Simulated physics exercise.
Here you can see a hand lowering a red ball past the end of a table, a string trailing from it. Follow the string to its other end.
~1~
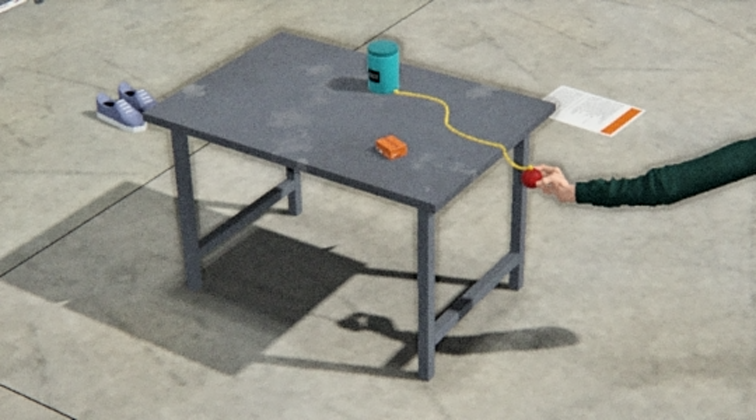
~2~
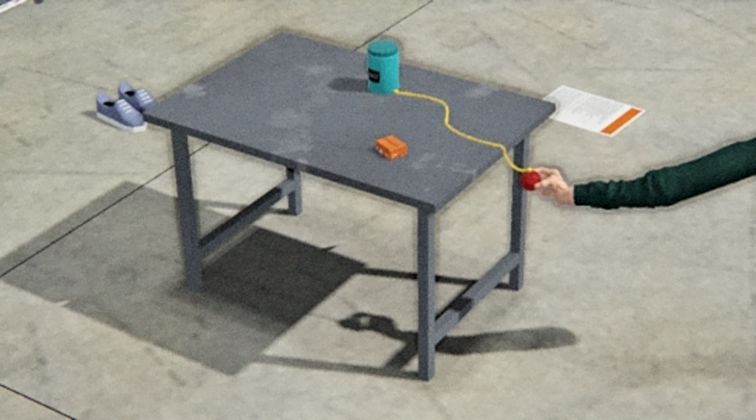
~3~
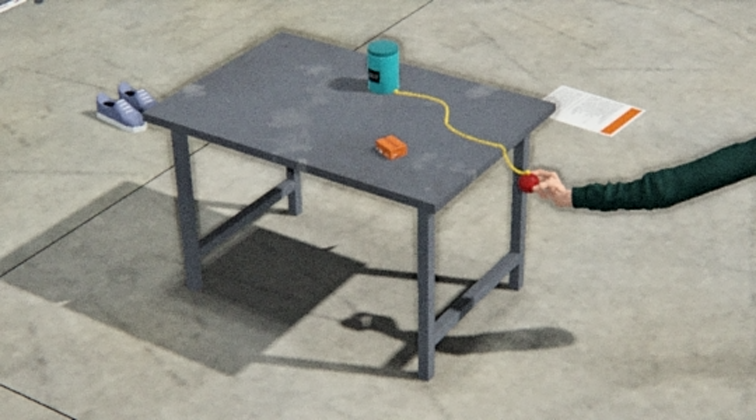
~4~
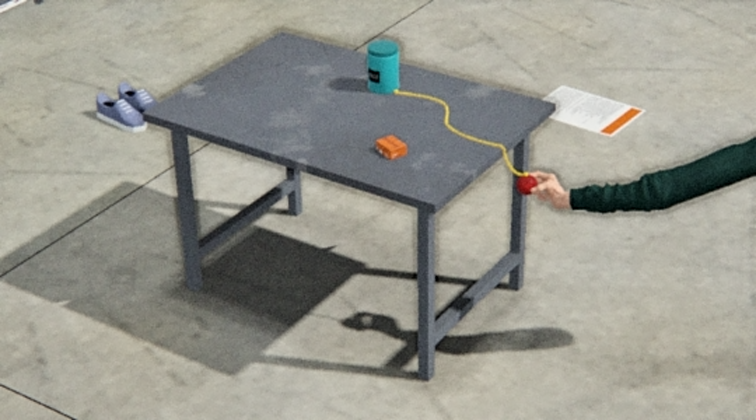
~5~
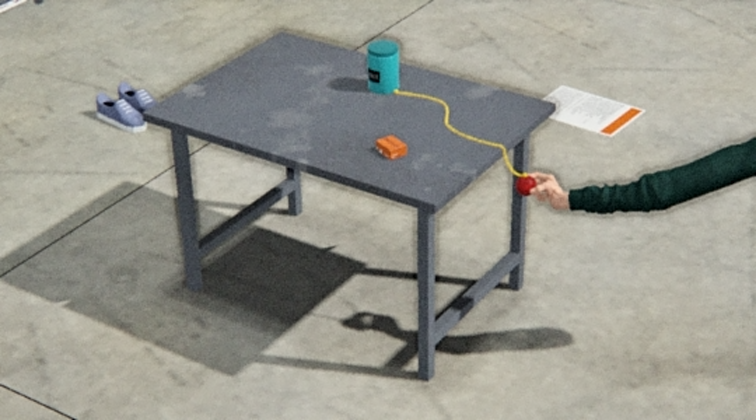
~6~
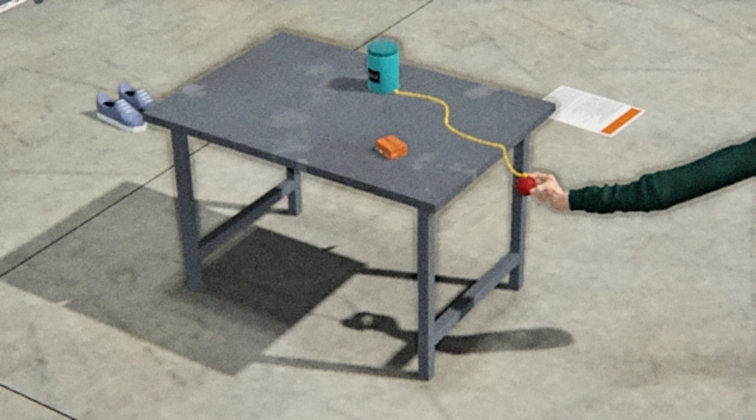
A hand in a dark green sleeve held a small red ball just off the table's right edge, barely shifting it, while the yellow string trailing back to the turquoise canister stayed nearly still.
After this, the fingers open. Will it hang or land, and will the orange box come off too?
By the end the red ball has stayed suspended, and the orange box has held its position.
Then, 0.66 s past the final frame, ball in the air near (496, 192); canister still; box still.
Then, 1.62 s past the final frame, ball in the air near (502, 198); canister still; box still.
When it is over, ball in the air near (515, 205); canister still; box still. The red ball swings from the edge and the orange box stays on top.
